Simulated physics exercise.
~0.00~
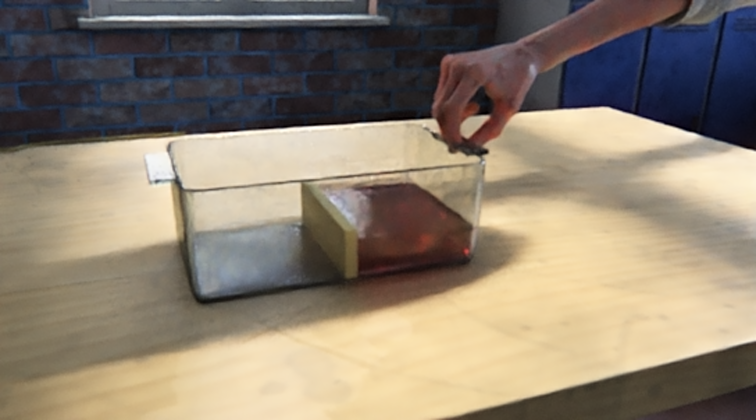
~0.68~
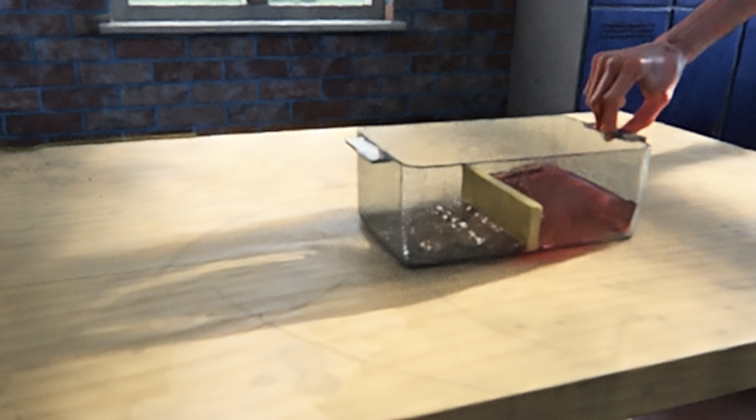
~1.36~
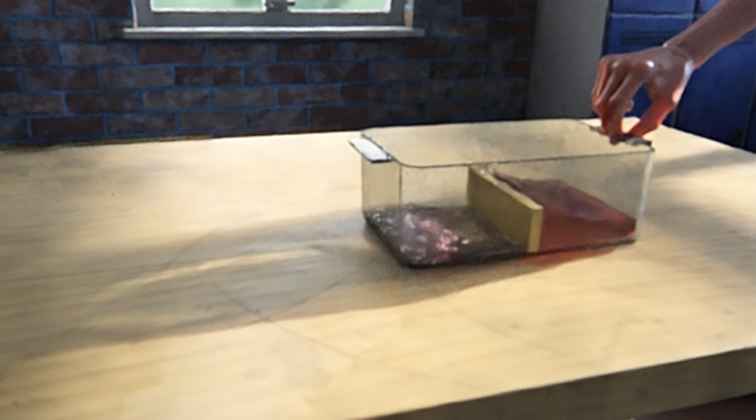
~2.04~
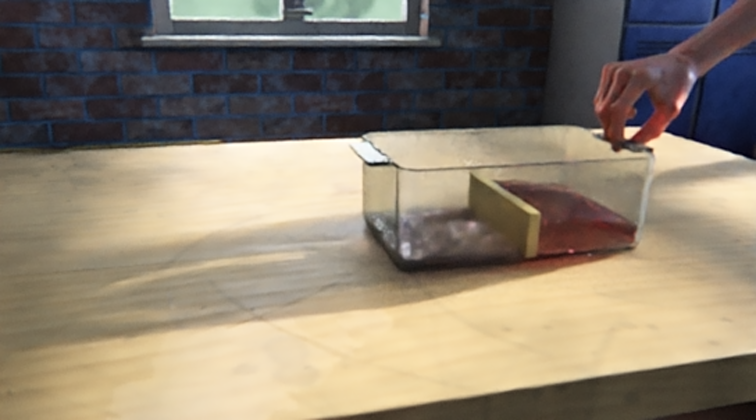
On a pale wooden table by a brick wall, a hand pulled a clear, divided box to the right, and some of the reddish liquid from the right part ended up beyond the upright yellowish divider, leaving a little in the left part.
